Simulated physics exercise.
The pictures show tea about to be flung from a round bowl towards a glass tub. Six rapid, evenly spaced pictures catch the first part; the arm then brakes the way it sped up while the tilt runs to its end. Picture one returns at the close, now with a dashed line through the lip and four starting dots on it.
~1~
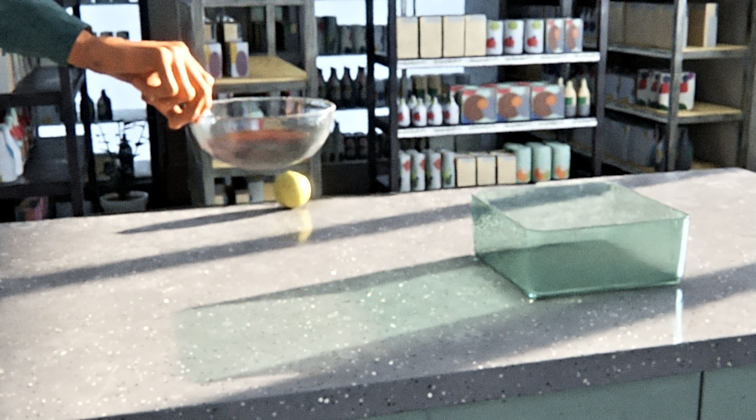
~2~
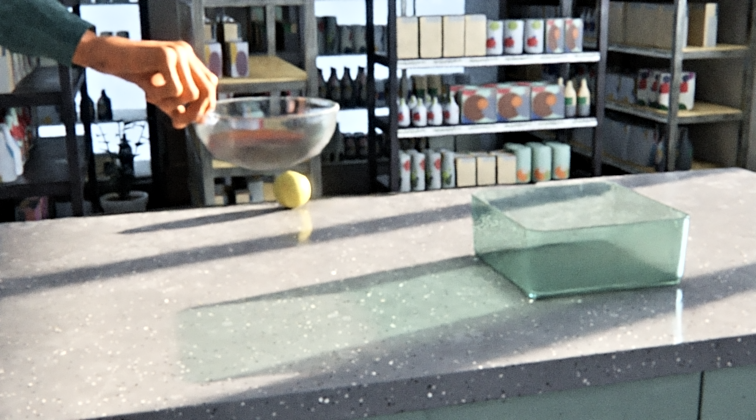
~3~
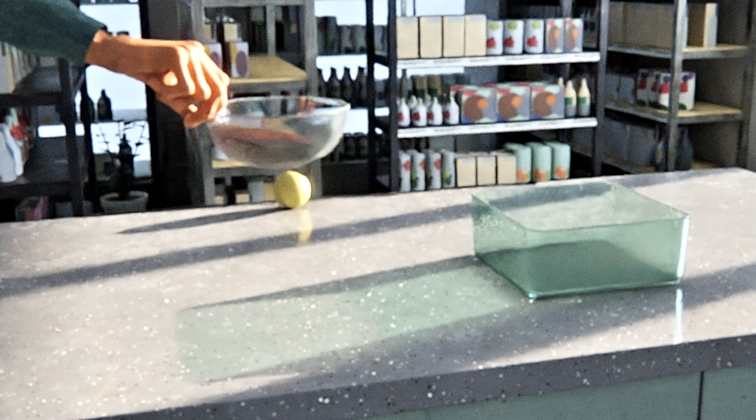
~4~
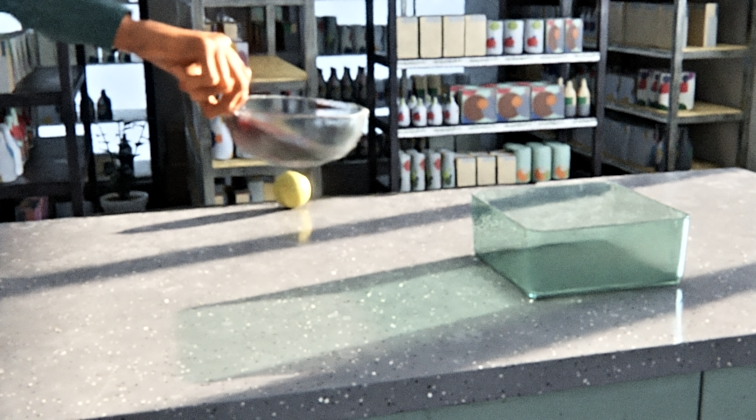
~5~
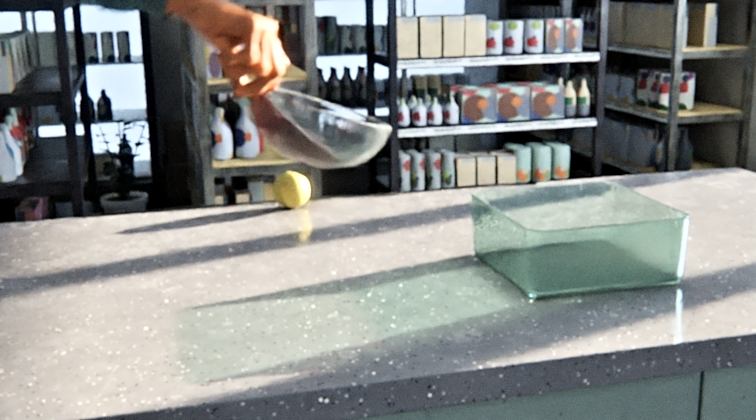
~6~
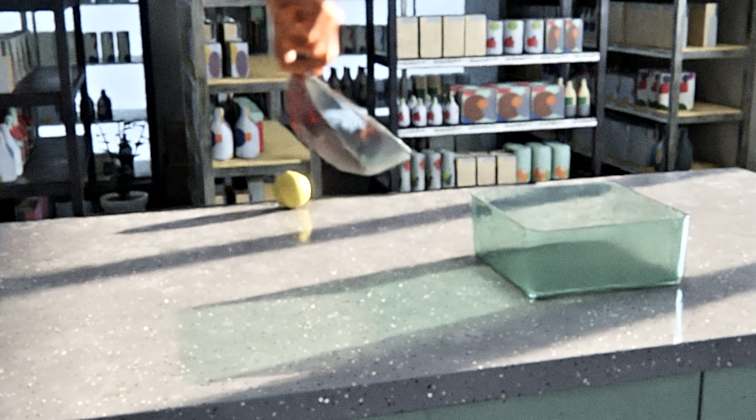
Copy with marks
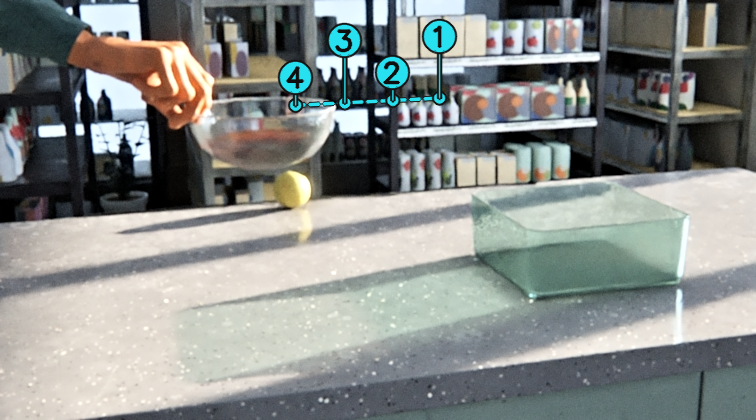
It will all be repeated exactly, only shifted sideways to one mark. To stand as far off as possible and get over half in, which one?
2 is the one.
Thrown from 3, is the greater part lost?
Yes.
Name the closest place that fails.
Place 3.
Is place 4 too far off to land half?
Yes, it does.
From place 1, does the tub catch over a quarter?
Yes.
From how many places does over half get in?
Two of them.
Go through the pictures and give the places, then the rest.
Upright, lip at (330, 103); tub from (525, 298) to (680, 281); nothing has left yet.
Upright, lip at (334, 103); nothing has left yet.
Upright, lip at (344, 102); nothing has left yet.
Tipped about 5°, lip at (363, 108); nothing has left yet.
Tipped about 19°, lip at (386, 124); nothing has left yet.
Tipped about 39°, lip at (405, 147); nothing has left yet.
On the marked copy, 1 at (439, 98); 2 at (392, 100); 3 at (344, 102); 4 at (295, 105).
Choosing 1, about 80 % lands in the tub, 8 % falls short and 11 % goes beside or beyond.
Choosing 2, about 73 % lands in the tub, 6 % falls short and 22 % goes beside or beyond.
Choosing 3, about 19 % lands in the tub, 75 % falls short and 6 % goes beside or beyond.
Choosing 4, about 0 % lands in the tub, 96 % falls short and 4 % goes beside or beyond.
